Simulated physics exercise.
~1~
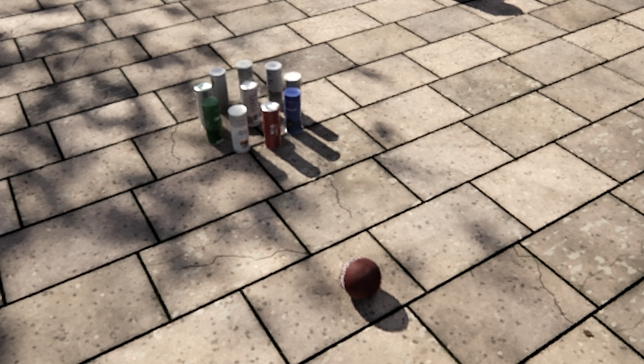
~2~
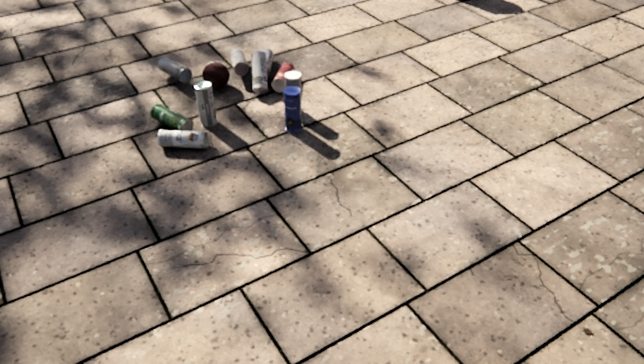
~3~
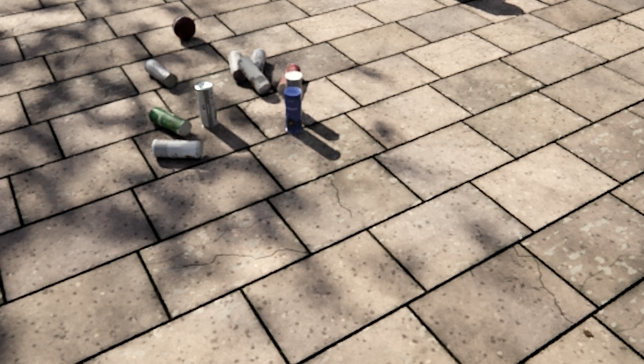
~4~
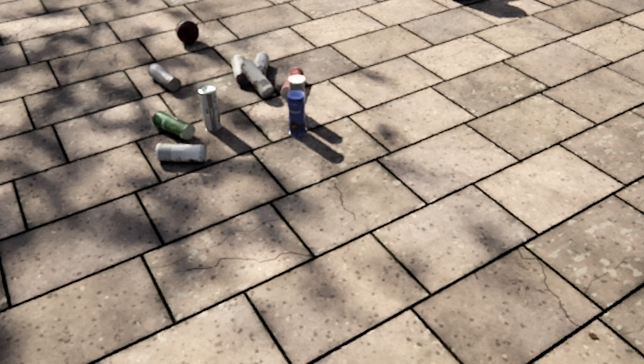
On a sunlit paved terrace, a dark red ball rolling into clustered canisters, toppling most and stopping beyond as the blue one stands.
